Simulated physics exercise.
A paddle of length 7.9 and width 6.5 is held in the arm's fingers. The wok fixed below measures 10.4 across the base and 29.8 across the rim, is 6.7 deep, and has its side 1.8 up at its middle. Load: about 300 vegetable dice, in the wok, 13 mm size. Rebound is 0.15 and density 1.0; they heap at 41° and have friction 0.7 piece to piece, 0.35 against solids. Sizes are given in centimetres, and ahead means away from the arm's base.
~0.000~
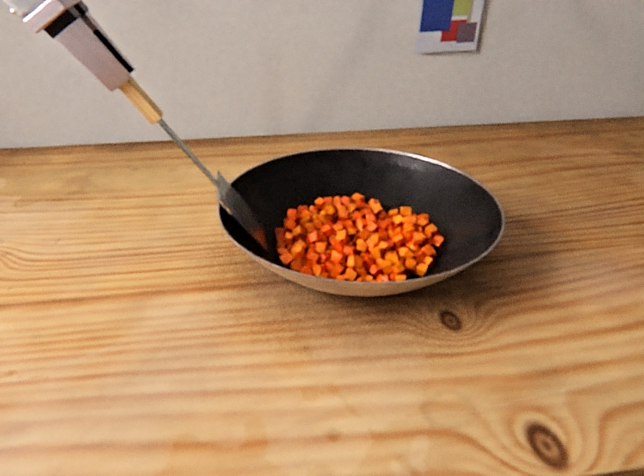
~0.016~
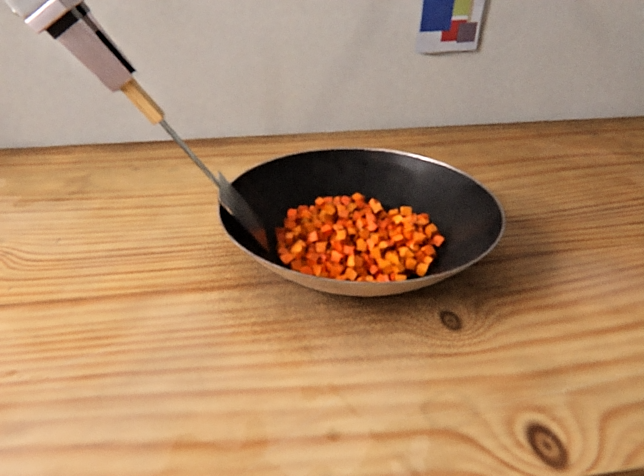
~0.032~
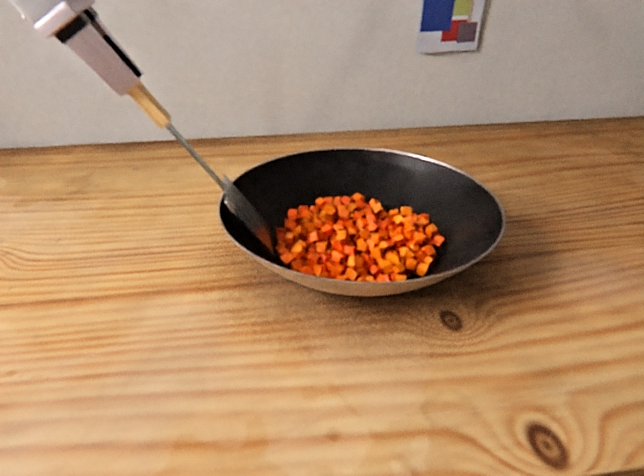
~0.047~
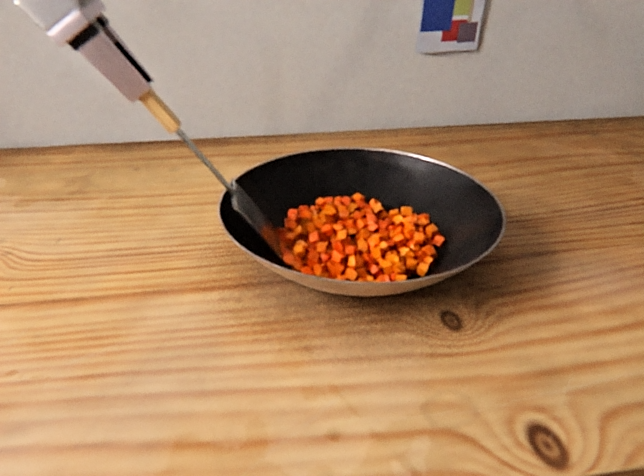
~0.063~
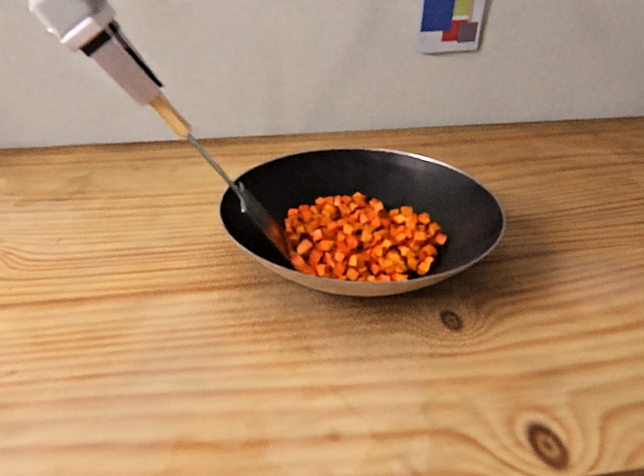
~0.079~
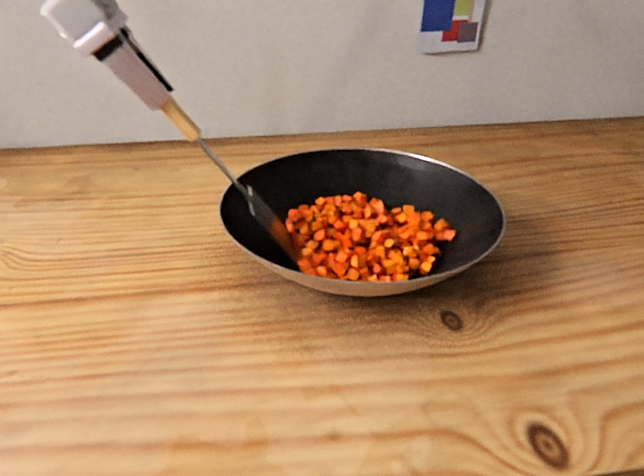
We see a robotic arm holding a paddle at the left side of a dark wok of orange vegetable dice on a wooden table; the paddle slides slightly to the right, nudging the dice a little rightward.
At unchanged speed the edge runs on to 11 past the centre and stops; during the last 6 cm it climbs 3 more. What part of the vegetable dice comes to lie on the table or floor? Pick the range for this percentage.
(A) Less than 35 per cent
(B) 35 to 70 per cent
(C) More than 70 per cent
A, less than 35 per cent.
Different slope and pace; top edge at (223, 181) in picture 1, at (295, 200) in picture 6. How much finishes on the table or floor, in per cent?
40 per cent.
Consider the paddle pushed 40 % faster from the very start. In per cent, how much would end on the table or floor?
About 30 per cent.
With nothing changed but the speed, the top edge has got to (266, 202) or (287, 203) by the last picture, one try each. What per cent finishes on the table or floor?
Try one roughly 35 per cent; try two roughly 40 per cent.
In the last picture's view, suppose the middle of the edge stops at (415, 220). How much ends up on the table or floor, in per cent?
Roughly 0 per cent.
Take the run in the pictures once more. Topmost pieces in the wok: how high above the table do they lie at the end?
Top of the heap: Roughly 6.5 cm above the table top.
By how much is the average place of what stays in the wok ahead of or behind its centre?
It sits some 3.5 centimetres ahead of centre.
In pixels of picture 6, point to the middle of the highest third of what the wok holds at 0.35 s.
Around (455, 200).
By 0.21 s, sloping 56°, highest piece 6 above the table; 304 in the wok.
By 0.35 s, sloping 56°, highest piece 9 above the table; 302 in the wok, 2 on the blade or in flight.
By 0.61 s, sloping 56°, highest piece 8 above the table; 236 in the wok, 66 on the table or floor, 2 on the blade or in flight.
By 1.66 s, sloping 56°, highest piece 8 above the table; 236 in the wok, 68 on the table or floor.
Final count, 236 in the wok, 68 on the table or floor. That is 22 % on the table or floor.
